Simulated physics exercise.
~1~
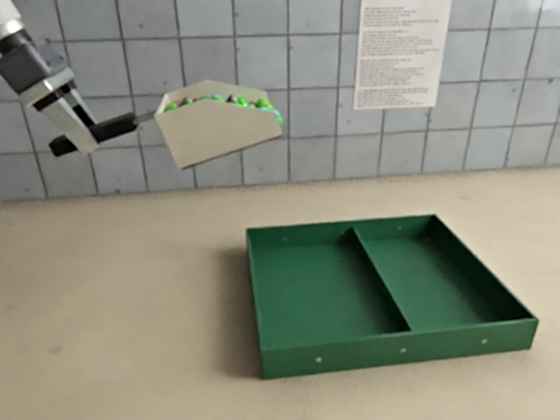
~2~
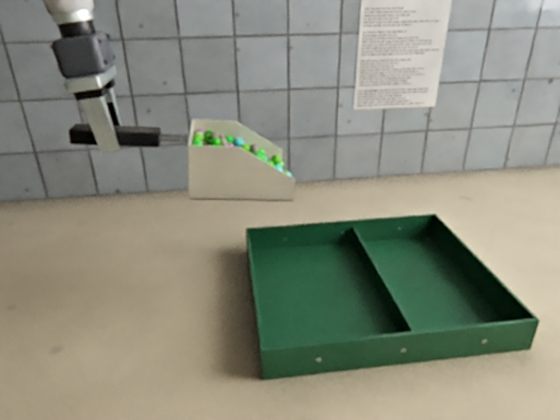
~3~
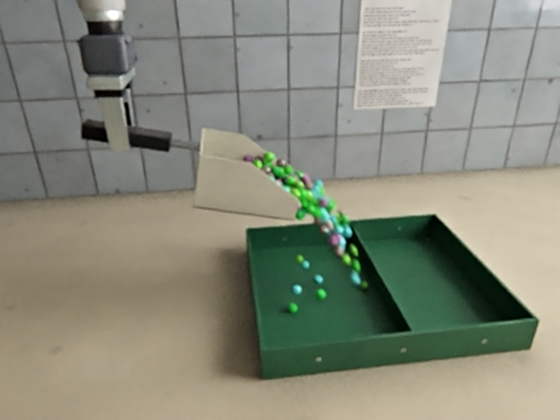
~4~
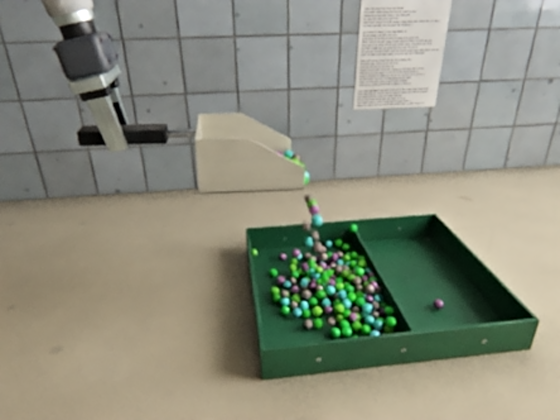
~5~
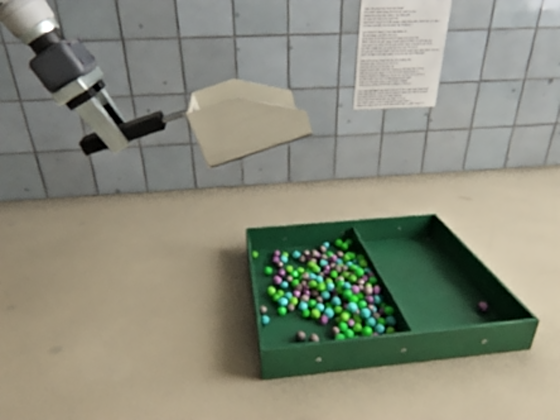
We see a robotic arm lower and tip a pale scoop of green, blue and purple balls, pouring them into the left section of a divided green tray, then raise and tilt the scoop back, leaving nearly all the balls there and a stray one in the right section.
